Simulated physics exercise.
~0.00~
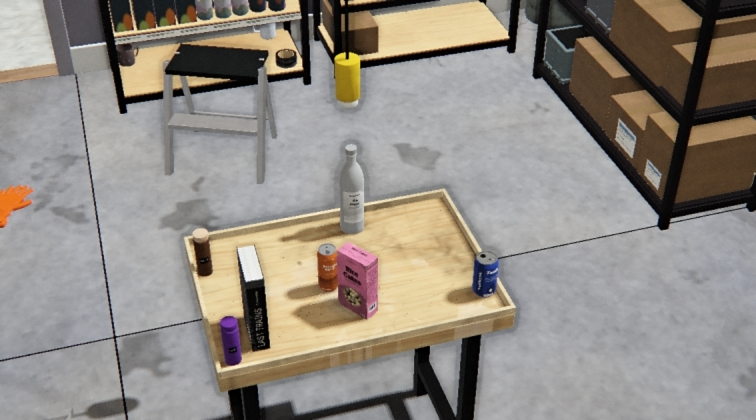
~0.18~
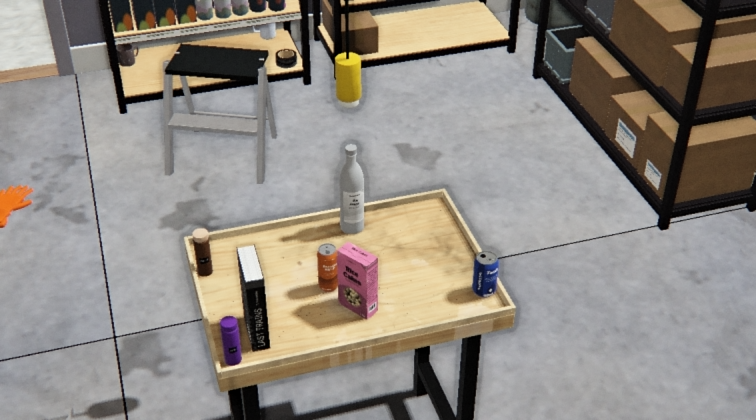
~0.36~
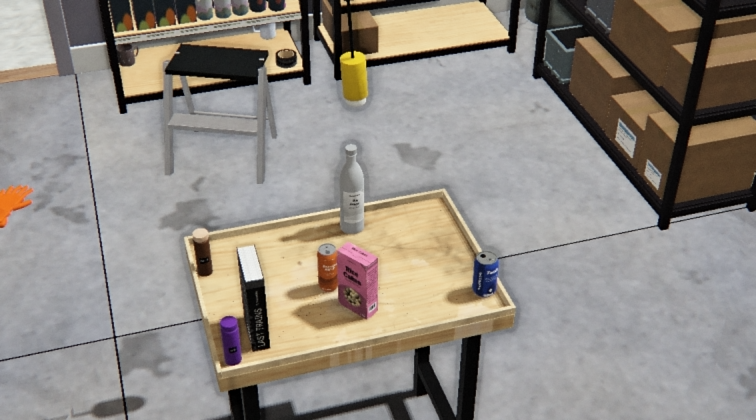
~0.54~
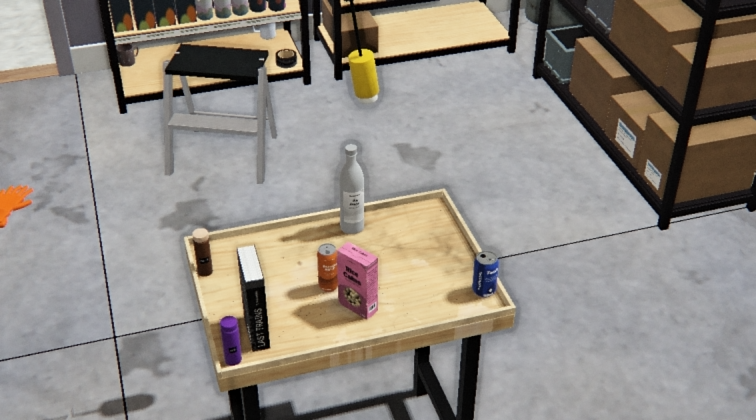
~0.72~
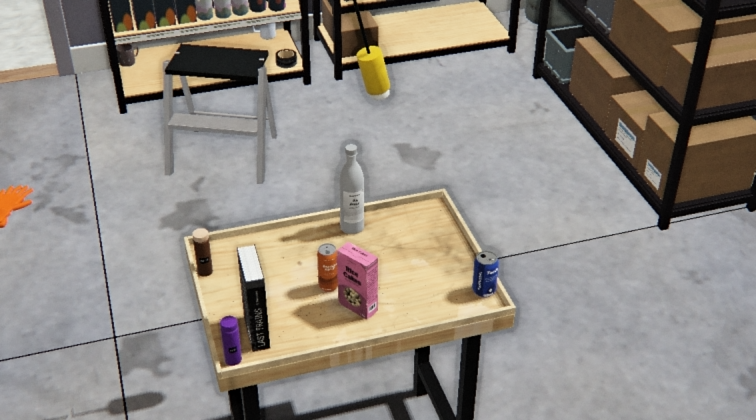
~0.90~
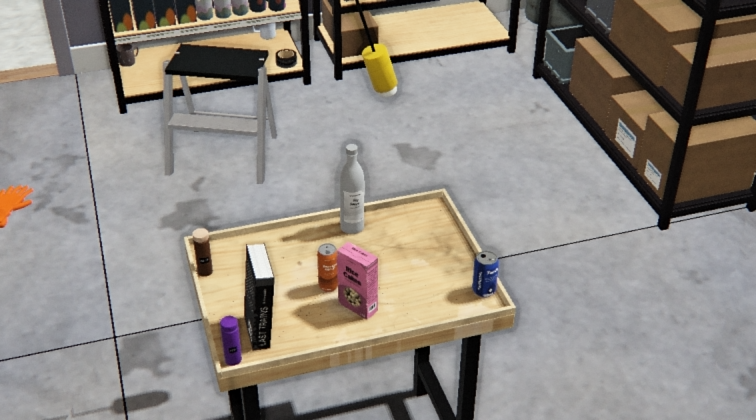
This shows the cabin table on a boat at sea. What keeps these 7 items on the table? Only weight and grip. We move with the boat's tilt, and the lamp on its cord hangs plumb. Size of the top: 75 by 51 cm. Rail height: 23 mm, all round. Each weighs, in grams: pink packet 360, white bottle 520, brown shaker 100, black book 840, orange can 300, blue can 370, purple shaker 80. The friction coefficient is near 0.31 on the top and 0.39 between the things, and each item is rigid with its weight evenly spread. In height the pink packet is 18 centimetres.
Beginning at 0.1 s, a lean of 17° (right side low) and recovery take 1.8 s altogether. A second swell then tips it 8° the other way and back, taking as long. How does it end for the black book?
The black book goes down.
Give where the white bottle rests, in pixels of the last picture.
Its middle settles close to pixel (418, 204).
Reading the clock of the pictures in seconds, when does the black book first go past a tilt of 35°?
That comes at close to 1.1 seconds.
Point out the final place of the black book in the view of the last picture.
It comes to rest near (332, 309).
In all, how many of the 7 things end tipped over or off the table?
Tally: 3.
By 1.30 s, floor tilted 13°, right side down; black book on its side near (323, 311); white bottle rocked 19° off its seat; pink packet rocked 4° off its seat.
By 1.50 s, floor tilted 7°, right side down; black book on its side near (332, 309); white bottle on its side; pink packet 23 cm from its spot.
When it is over (4.2 s), lying over on the table, white bottle, brown shaker and black book; not toppled but over 5 cm from the start, pink packet; the other 3 within 5 cm of the start. In the last view, black book near (332, 309).
